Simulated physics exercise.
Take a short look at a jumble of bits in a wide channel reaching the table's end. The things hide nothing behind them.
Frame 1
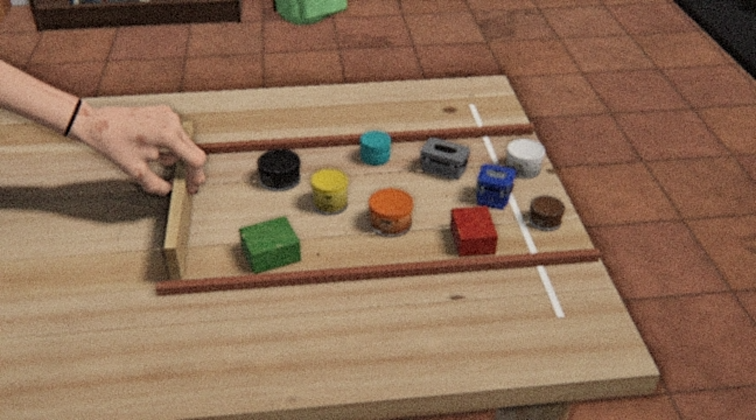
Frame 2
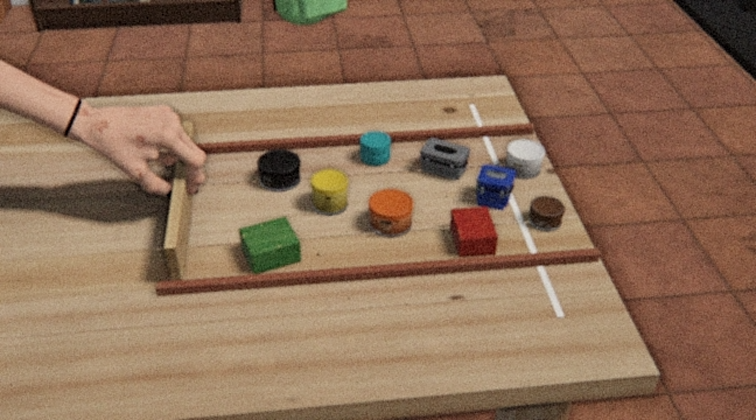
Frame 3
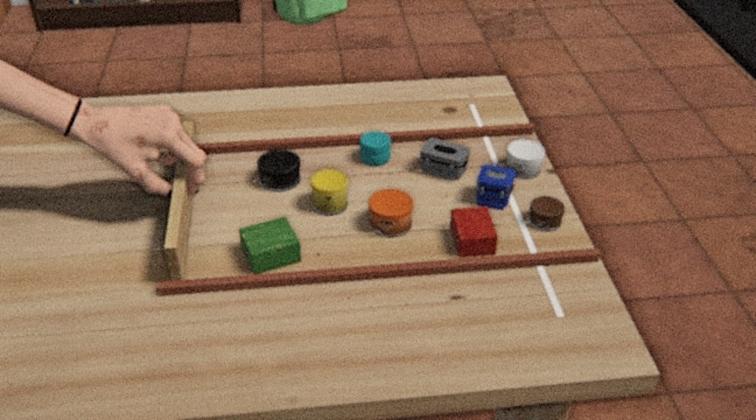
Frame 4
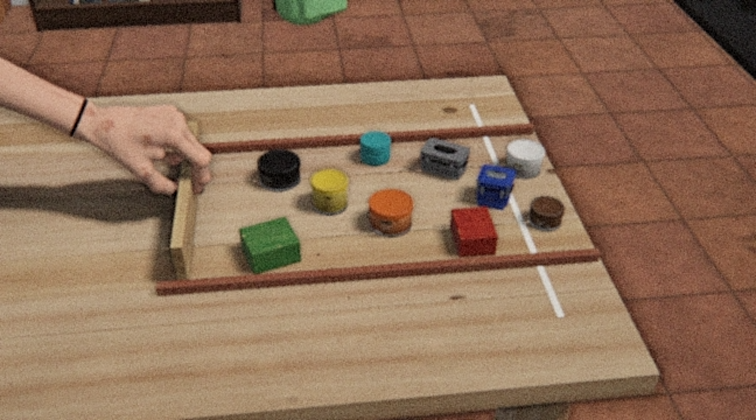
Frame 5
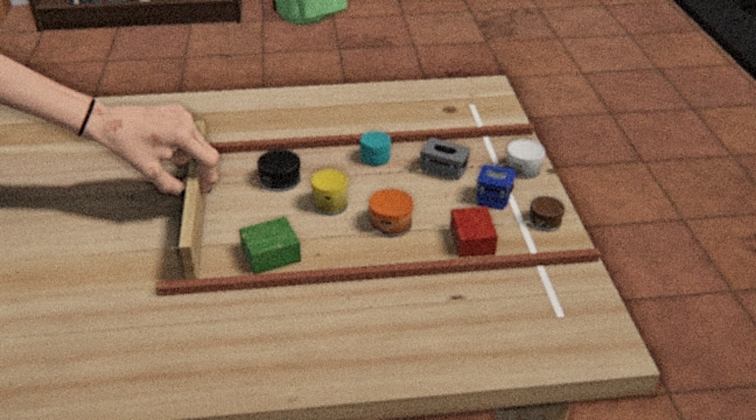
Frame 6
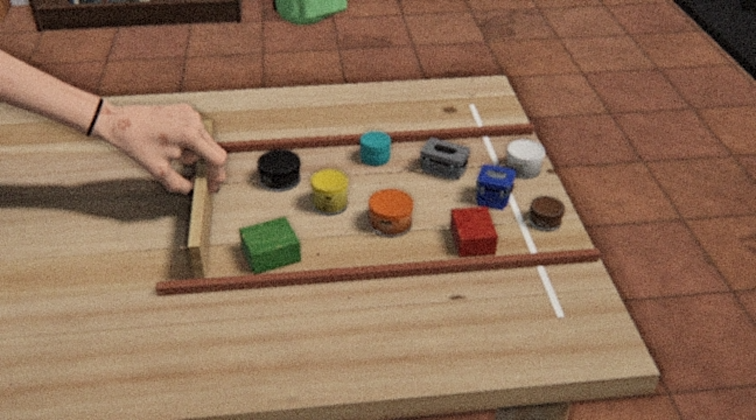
A hand slides a wooden board slightly right toward small colourful pots and blocks, which stay still.
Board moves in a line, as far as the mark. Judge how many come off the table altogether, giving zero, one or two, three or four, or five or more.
My judgement: Three or four.
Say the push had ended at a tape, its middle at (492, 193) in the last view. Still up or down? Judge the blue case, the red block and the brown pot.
In order, the blue case keeps its spot, then the red block keeps its spot, then the brown pot goes off the edge.
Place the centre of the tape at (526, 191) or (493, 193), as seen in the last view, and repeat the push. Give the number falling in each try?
First try 5, second try 2.
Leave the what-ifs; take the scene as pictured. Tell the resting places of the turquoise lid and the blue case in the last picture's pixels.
The first one ends at (504, 137), the second at (559, 184).
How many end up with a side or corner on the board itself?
5 are in contact with it.
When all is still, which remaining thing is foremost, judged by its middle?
That'd be the blue case, foremost of the lot.
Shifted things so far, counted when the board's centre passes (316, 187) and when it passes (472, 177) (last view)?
3 and 10.
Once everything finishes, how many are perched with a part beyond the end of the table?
1.
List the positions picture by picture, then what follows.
The first frame shows white pot (524, 159); brown pot (547, 213); blue case (495, 186); board (183, 196); tape (508, 192).
The second frame shows brown pot (546, 214); turquoise lid (375, 149).
The third frame shows blue case (495, 187); grey case (445, 160).
The fourth frame shows white pot (524, 159); black pot (280, 171).
The fifth frame shows brown pot (546, 214); red block (473, 232).
The sixth frame shows white pot (524, 159); brown pot (546, 214); blue case (495, 187); board (203, 195); tape (508, 192).
A little later, none off yet; white pot at rest near (524, 159); brown pot at rest near (546, 214); blue case at rest near (495, 187).
When it is over, the number that fall off is three or four; down, grey case, red block, brown pot and white pot.
